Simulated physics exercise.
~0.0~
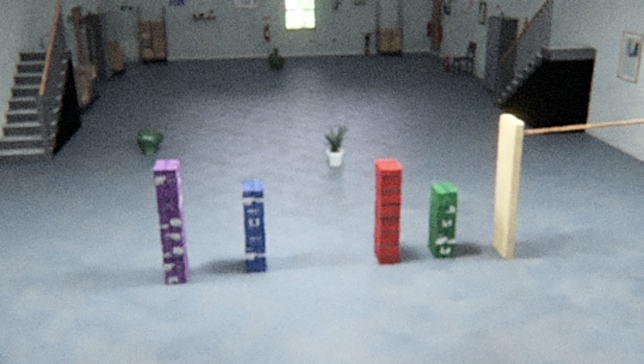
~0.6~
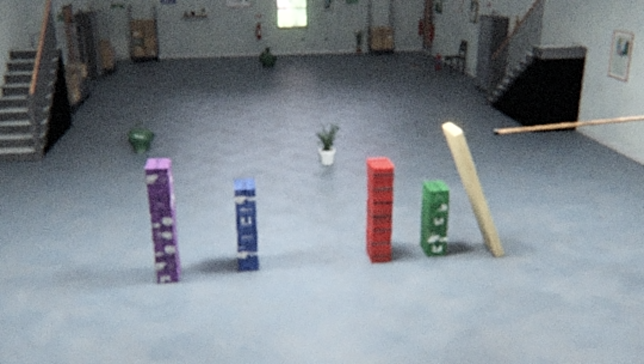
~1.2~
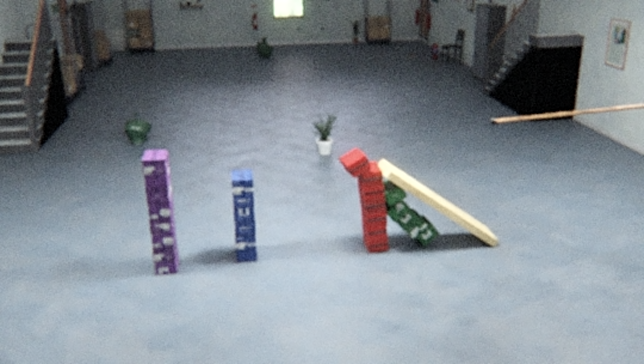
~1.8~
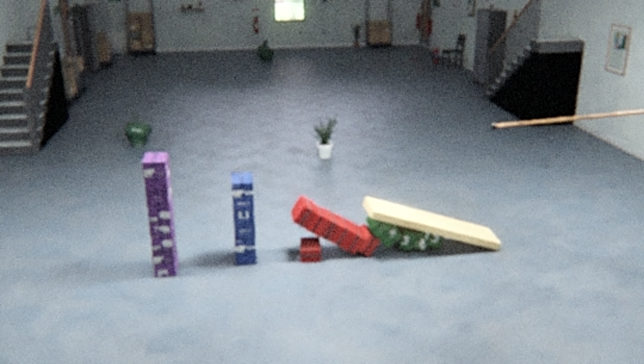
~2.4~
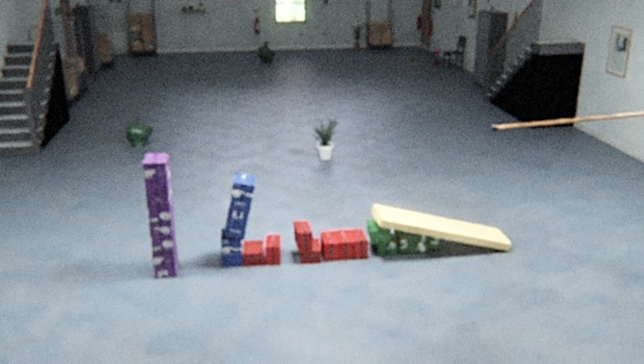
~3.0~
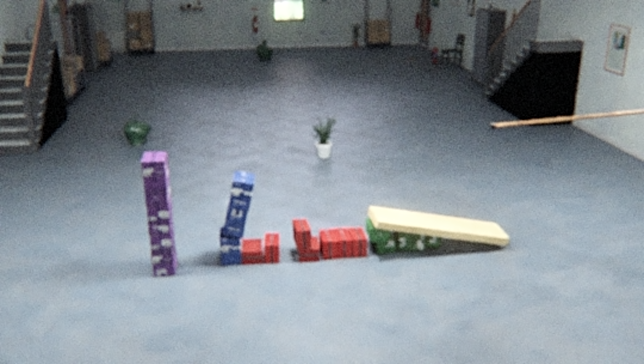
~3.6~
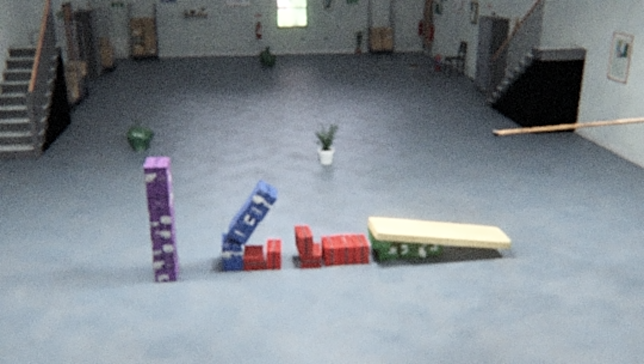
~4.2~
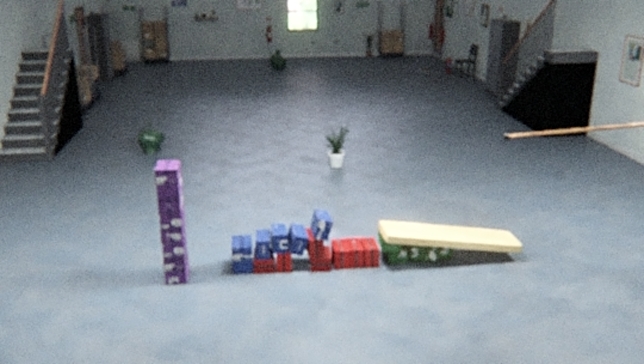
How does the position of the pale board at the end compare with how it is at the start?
At the start the board stands upright to the right of the green stack. By the end it lies on its side, slightly sloped, over the fallen green blocks.
